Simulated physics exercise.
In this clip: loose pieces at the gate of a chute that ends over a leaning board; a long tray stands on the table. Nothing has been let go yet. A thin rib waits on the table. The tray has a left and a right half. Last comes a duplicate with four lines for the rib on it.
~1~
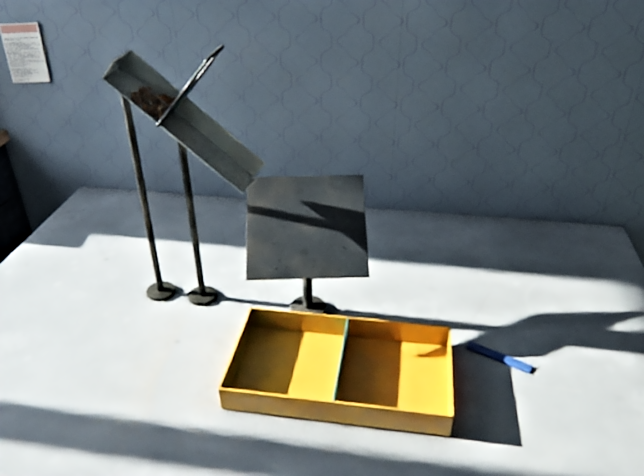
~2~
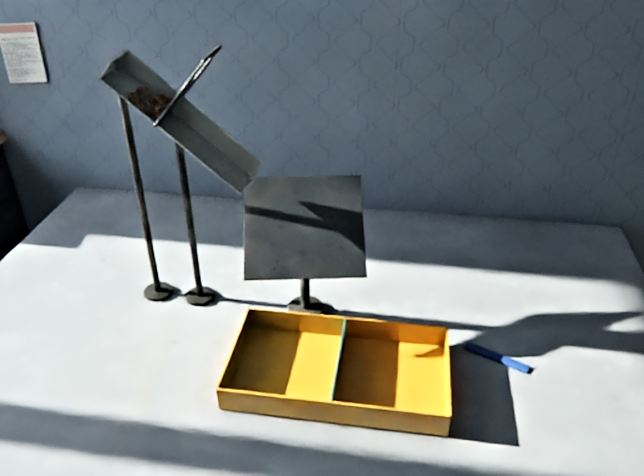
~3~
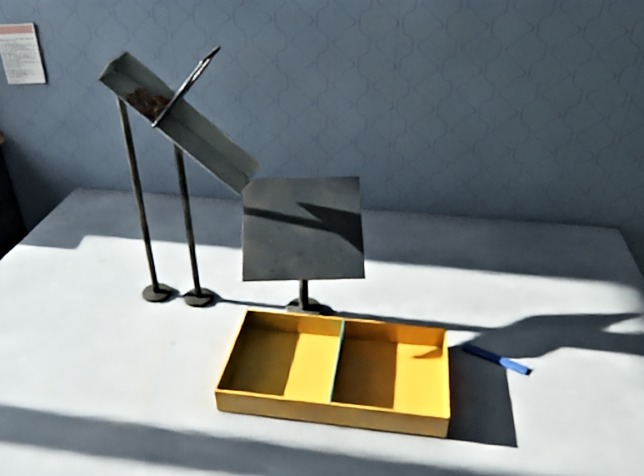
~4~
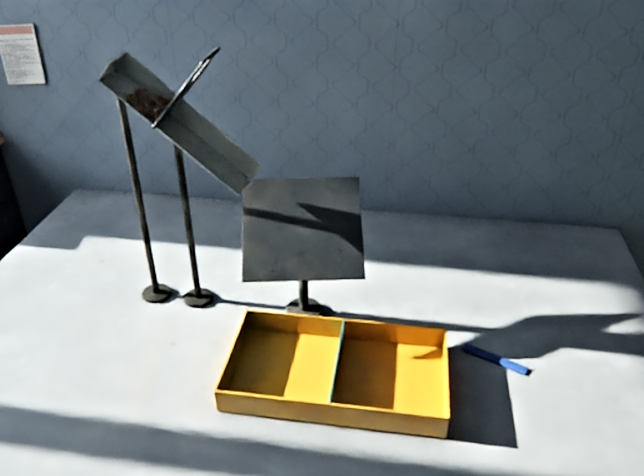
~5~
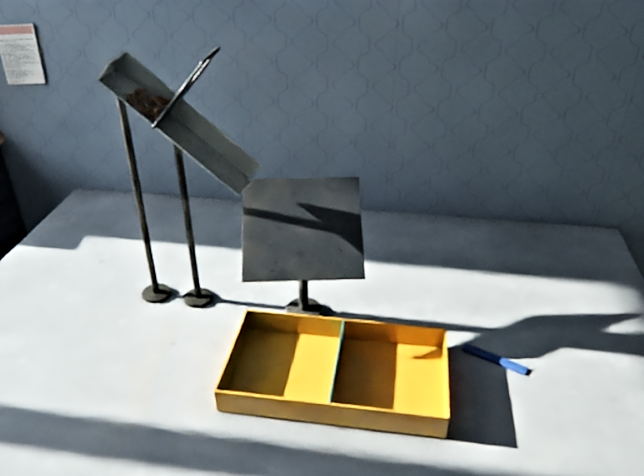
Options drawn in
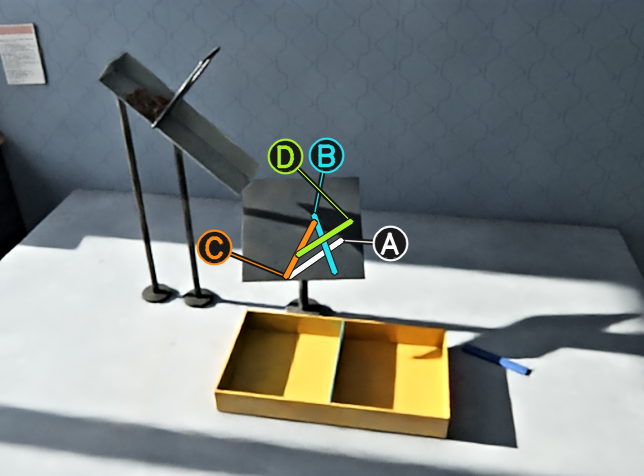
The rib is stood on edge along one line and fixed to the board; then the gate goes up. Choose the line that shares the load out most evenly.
B works best here.
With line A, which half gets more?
The left half.
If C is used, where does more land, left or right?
Left.
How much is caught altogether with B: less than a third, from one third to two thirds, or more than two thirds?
Line B gives more than two thirds.
On the marked copy, line A from (341, 240) to (289, 276); line B from (314, 215) to (334, 272); line C from (314, 222) to (286, 276); line D from (350, 221) to (298, 254).
With A, of what is caught, nearly all in the left half, a small part in the right.
With B, of what is caught, about half in the left half, about half in the right.
With C, of what is caught, nearly all in the left half, a small part in the right.
With D, of what is caught, nearly all in the left half, a stray few in the right.
